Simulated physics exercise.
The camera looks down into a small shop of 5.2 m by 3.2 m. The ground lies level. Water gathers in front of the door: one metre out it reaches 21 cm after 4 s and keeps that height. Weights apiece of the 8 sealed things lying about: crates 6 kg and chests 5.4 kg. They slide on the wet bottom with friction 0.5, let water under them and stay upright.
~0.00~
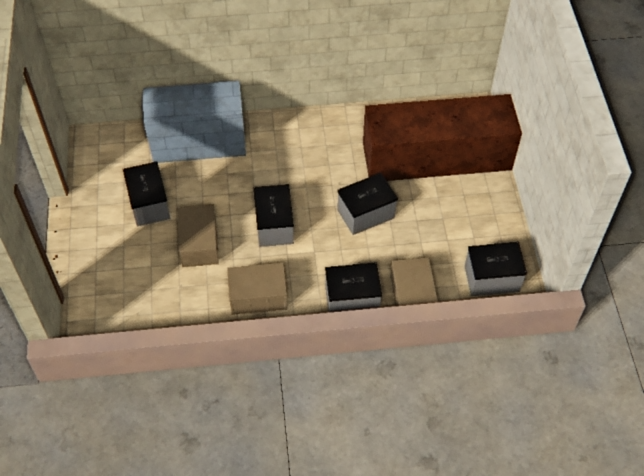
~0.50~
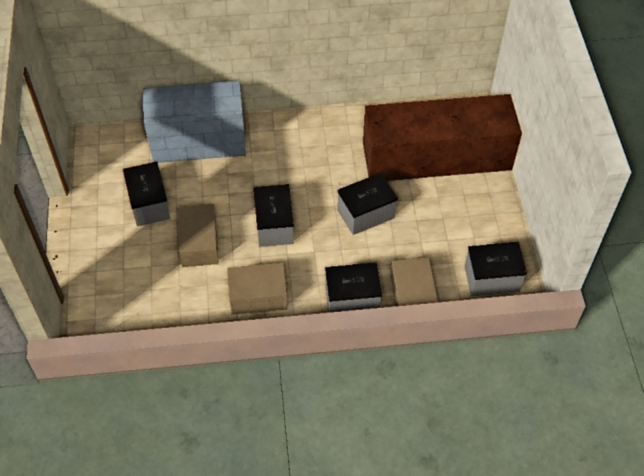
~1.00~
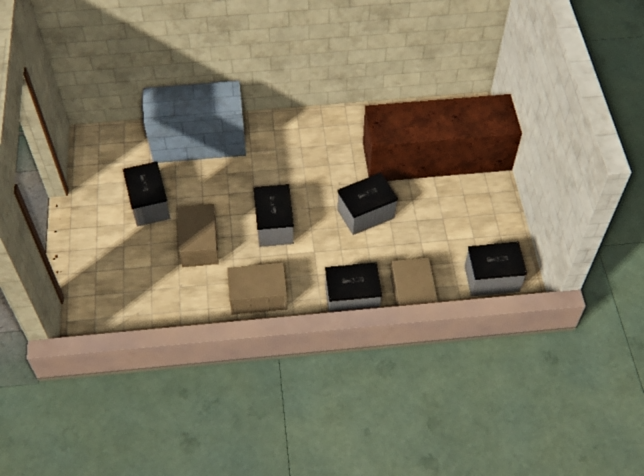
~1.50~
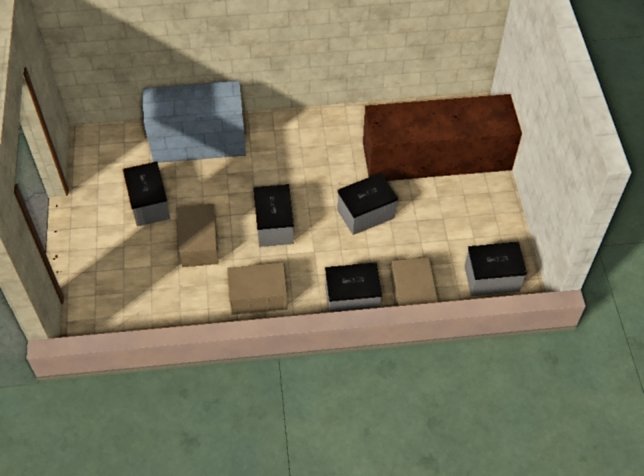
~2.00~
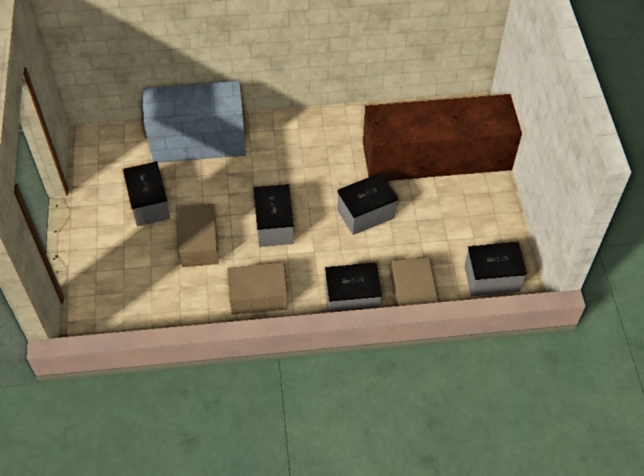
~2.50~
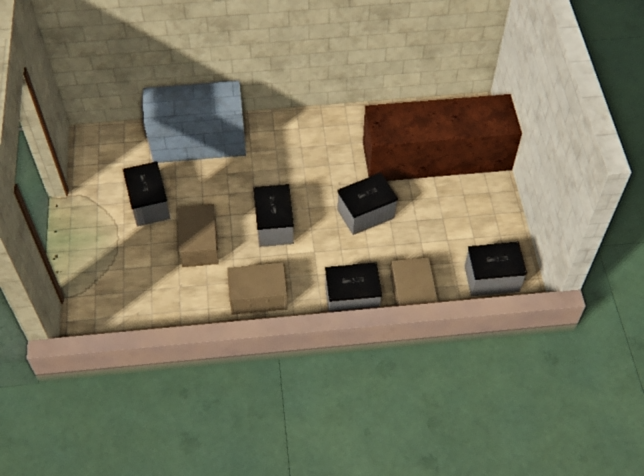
In a small walled shop seen from above, the dark-topped boxes and flat brown ones stayed put while greenish water covered the ground outside, and then a little spread in through the doorway on the left.
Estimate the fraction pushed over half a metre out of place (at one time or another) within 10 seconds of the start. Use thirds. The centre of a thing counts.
That comes to two thirds or more.
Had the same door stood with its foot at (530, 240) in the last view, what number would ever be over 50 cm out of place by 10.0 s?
In that case 8 of them.
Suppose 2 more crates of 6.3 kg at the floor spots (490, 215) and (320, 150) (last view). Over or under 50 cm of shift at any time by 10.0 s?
In turn: Less, past it.
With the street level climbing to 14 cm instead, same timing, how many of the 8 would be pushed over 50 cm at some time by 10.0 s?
In that case 7 of them.
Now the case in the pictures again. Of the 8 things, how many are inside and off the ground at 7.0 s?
At that moment 7.
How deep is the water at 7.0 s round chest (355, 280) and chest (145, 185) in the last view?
Roughly 7 and 6 cm.
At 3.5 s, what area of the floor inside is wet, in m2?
Roughly 2.5 m2.
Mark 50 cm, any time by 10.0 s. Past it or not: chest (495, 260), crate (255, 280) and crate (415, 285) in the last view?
In that order: Short of it, over, more.
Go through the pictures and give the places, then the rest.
A crate at (197, 227) rests on the ground; a chest at (368, 194) rests on the ground; water covers 0.0 m2; 0 of 8 have shifted, in the first frame.
A crate at (197, 227) rests on the ground; a chest at (368, 194), on the bottom; 0.0 m2 under water; 0 of 8 have shifted, in the second frame.
A crate at (197, 227) rests on the ground; a chest at (368, 194), on the bottom; 0.0 m2 under water; 0 of 8 have shifted, in the third frame.
A crate at (197, 227), on the bottom; a chest at (368, 194) rests on the ground; water covers 0.0 m2; 0 of 8 have shifted, in the fourth frame.
A crate at (197, 227) rests on the ground; a chest at (368, 194) rests on the ground; water covers 0.0 m2; 0 of 8 have shifted, in the fifth frame.
A crate at (197, 227), on the bottom; a chest at (368, 194) rests on the ground; water covers 0.6 m2; 0 of 8 have shifted, in the sixth frame.
After 3.5 s 0 of 8 are over 50 cm from their spots; 0 afloat.
After 4.5 s 2 of 8 are over 50 cm from their spots; 2 afloat.
After 7.0 s 7 of 8 are over 50 cm from their spots; 7 afloat.
After 10.0 s 7 of 8 are over 50 cm from their spots, and 7 have been at some point; 8 afloat.
